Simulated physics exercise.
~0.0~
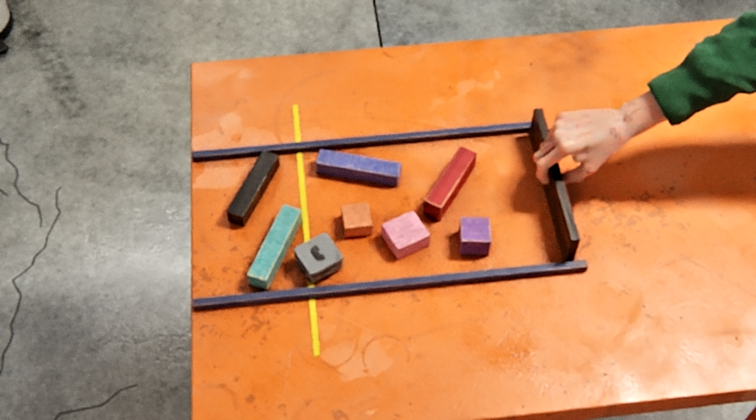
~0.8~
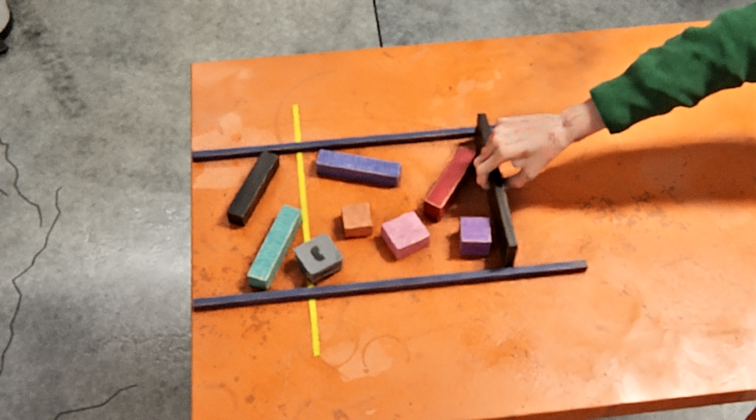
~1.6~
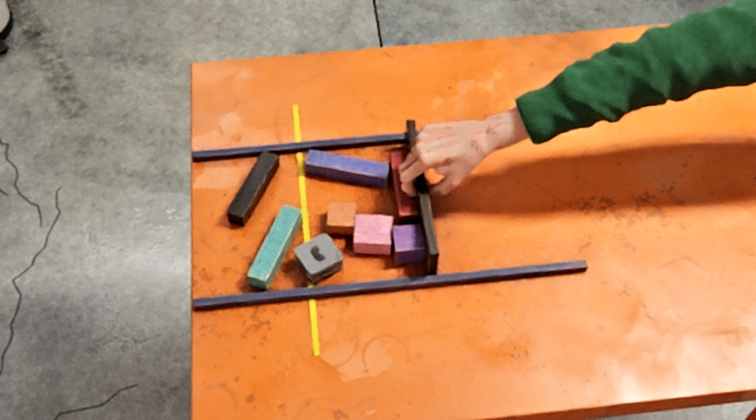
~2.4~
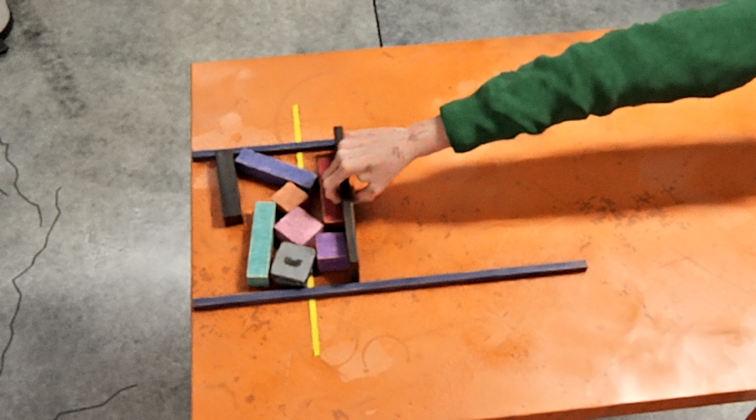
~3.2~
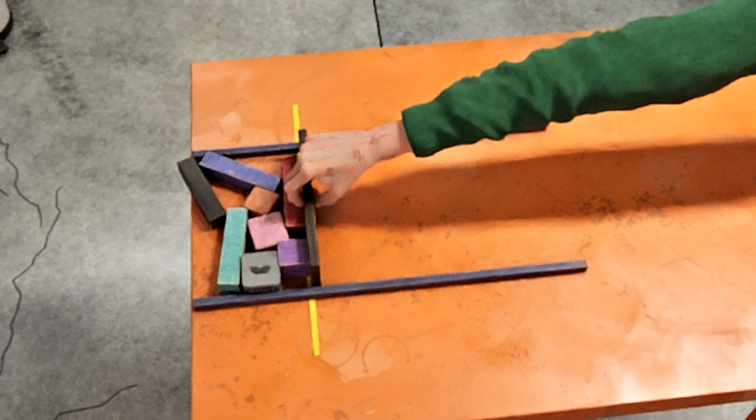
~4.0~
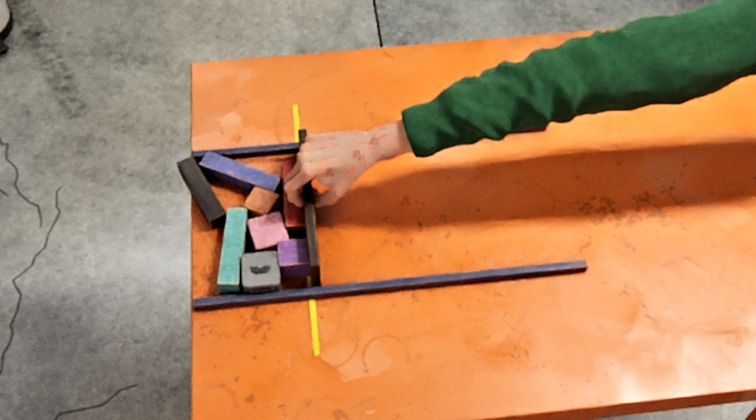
On an orange table, a hand sliding a dark board left, bunching coloured bars and blocks near the edge, none falling off.
